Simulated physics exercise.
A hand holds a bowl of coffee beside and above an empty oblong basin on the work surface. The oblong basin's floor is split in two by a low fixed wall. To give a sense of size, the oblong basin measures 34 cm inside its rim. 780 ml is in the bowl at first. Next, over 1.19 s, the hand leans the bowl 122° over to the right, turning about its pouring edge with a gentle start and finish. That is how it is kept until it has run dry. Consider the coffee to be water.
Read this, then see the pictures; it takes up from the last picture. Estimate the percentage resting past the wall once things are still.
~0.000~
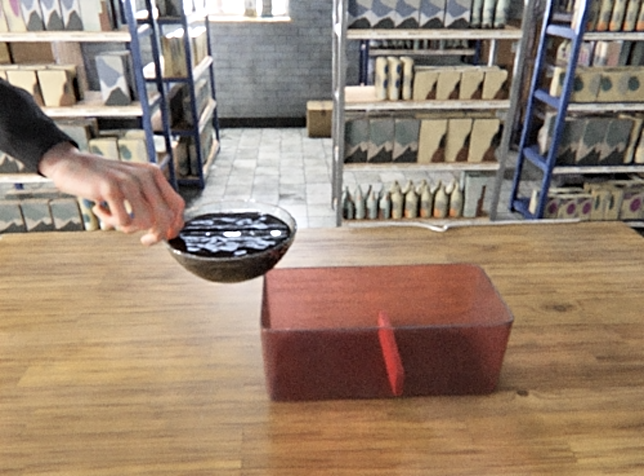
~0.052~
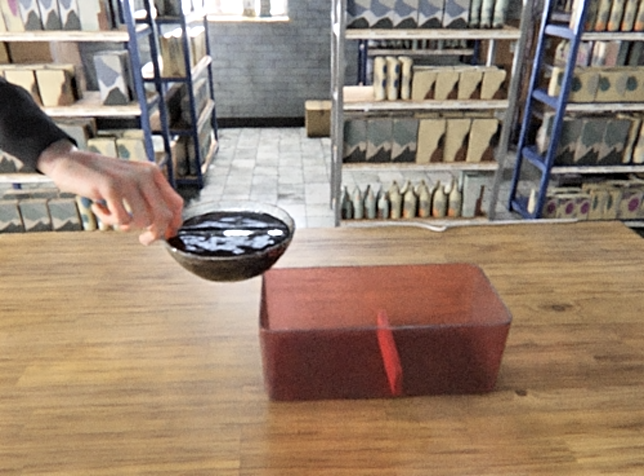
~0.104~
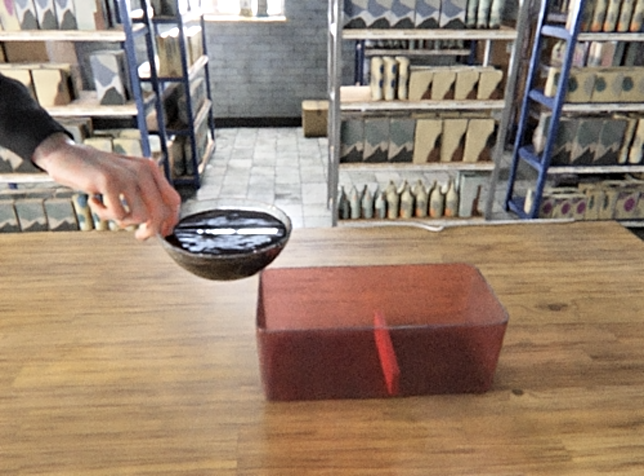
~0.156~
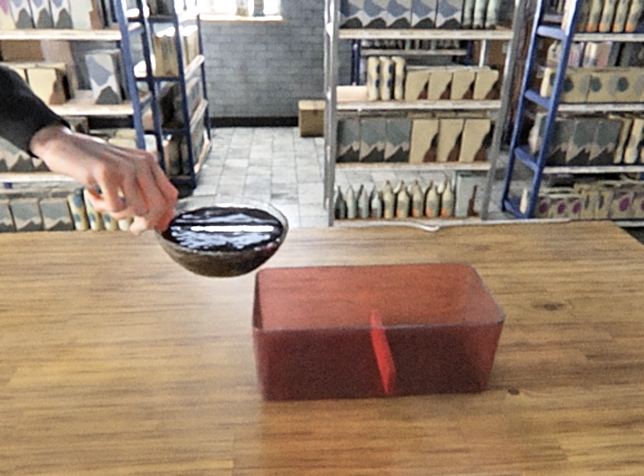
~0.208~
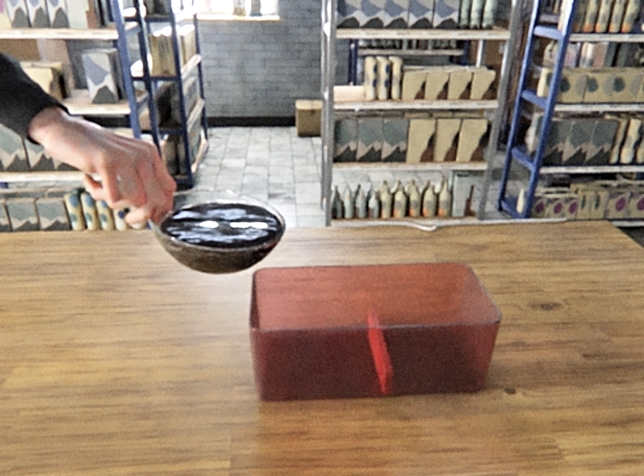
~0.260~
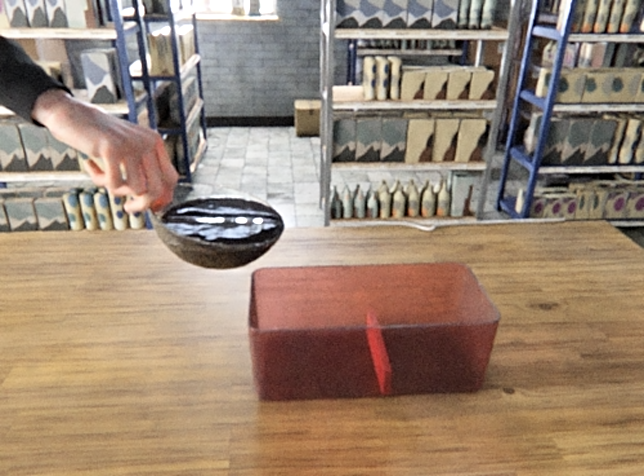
I would say roughly 20 percent.
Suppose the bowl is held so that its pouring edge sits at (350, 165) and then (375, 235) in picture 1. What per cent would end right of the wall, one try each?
Near 85 in a hundred on the first go and near 90 in a hundred on the second.
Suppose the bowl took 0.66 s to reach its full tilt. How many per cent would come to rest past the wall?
Then you'd be looking at around 25 in a hundred.
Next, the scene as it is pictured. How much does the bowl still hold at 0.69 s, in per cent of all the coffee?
I'd estimate some 22 % remains.
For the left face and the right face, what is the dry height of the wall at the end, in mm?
Close to 20 mm left and close to 36 mm right.
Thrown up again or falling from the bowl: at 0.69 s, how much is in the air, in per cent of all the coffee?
Some 48 % is the figure.
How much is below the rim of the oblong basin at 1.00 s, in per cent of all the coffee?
The share is close to 100 percent.
Then, 0.69 s in, the tilt is 76° and 22 per cent is still to pour, 31 is left of the wall and 0 right of it.
Then, 1.00 s in, the tilt is 115° and 0 per cent is still to pour, 84 is left of the wall and 16 right of it.
Then, 1.33 s in, the tilt is 122° and 0 per cent is still to pour, 82 is left of the wall and 17 right of it.
Then, 1.69 s in, the tilt is 122° and 0 per cent is still to pour, 79 is left of the wall and 20 right of it.
Finally, 79 per cent lies left of the wall, 20 right of it and 1 outside.
